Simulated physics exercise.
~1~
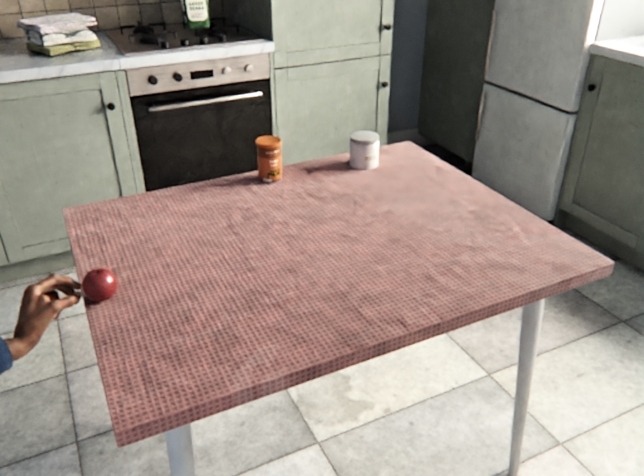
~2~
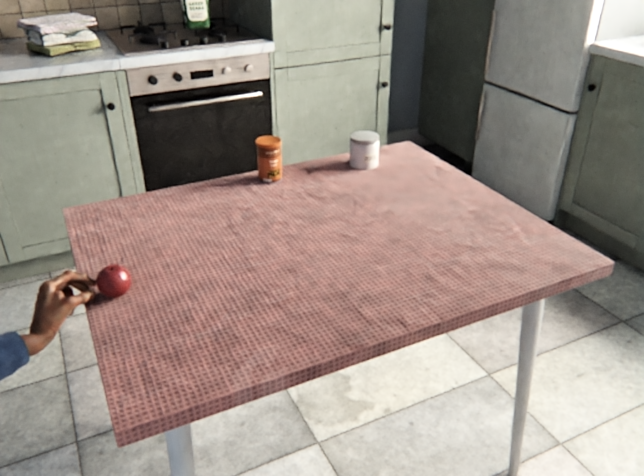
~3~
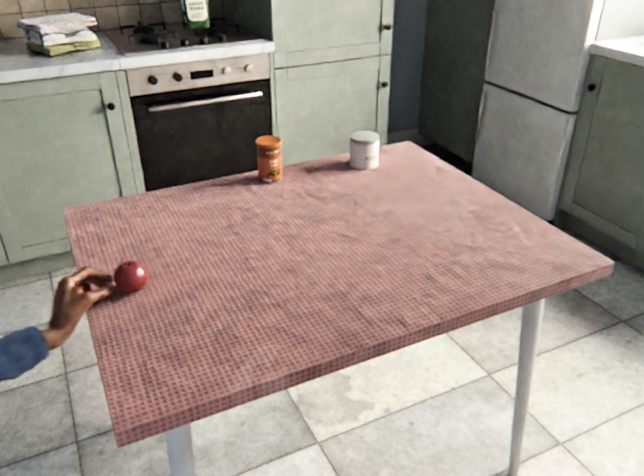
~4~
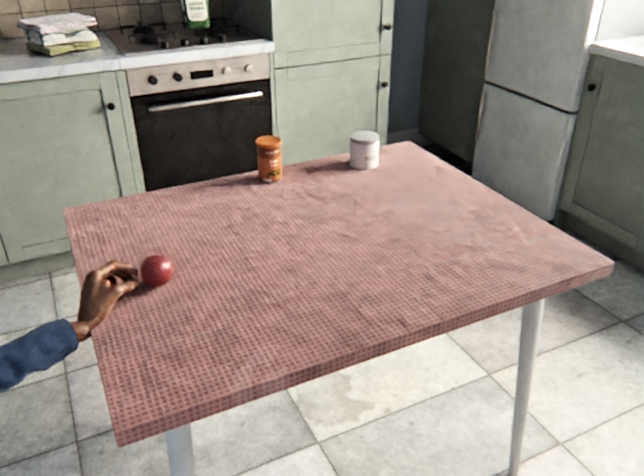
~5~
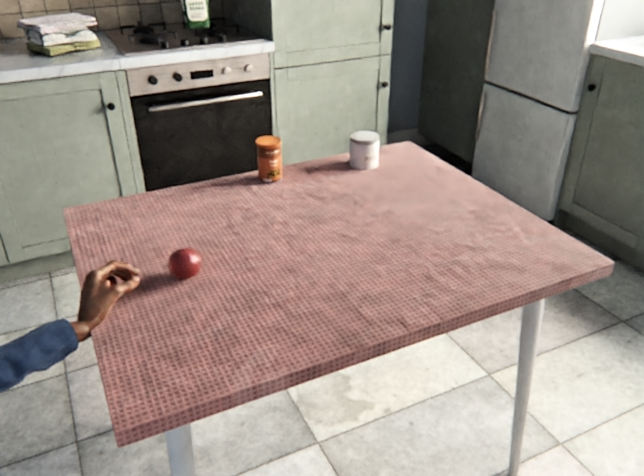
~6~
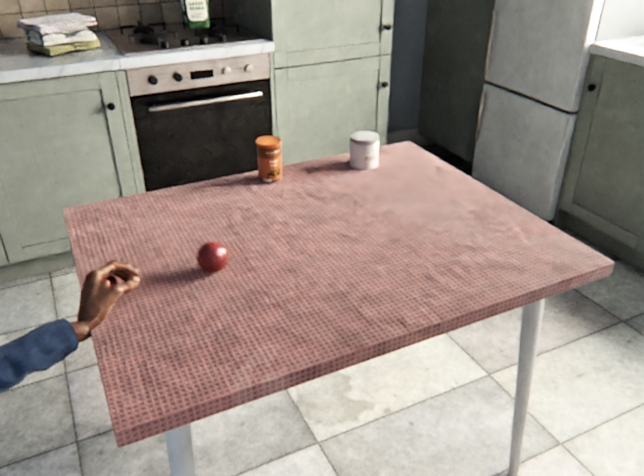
A hand in a blue sleeve pushes a red apple in from the left edge of a table covered in small pink-red checks, then stays back with fingers raised as the apple rolls on alone, rightward and slightly away. An orange jar and a white jar stand near the table's far edge. The unmoving view looks down across a kitchen with sage-green cupboards, an oven and a pale fridge.
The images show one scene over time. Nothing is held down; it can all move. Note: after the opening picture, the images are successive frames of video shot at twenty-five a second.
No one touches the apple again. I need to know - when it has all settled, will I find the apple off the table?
Yes. Likely outcome: It is lost off the table.
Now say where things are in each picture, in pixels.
Under the hand; red apple (100, 284), in the first frame.
Under the hand; red apple (114, 281), in the second frame.
Under the hand; red apple (131, 277), in the third frame.
Red apple (156, 270), in the fourth frame.
Red apple (185, 263) displaced about its own width, in the fifth frame.
Red apple (212, 257) displaced well along, in the sixth frame.
Then, 0.20 s past the last view, red apple displaced well along near (333, 227).
Then, 0.50 s past the last view, red apple displaced well along near (474, 193).
Then, 0.70 s past the last view, red apple now off the table.
Then, 1.00 s past the last view, things are still on the move.
Finally, off the table, red apple.
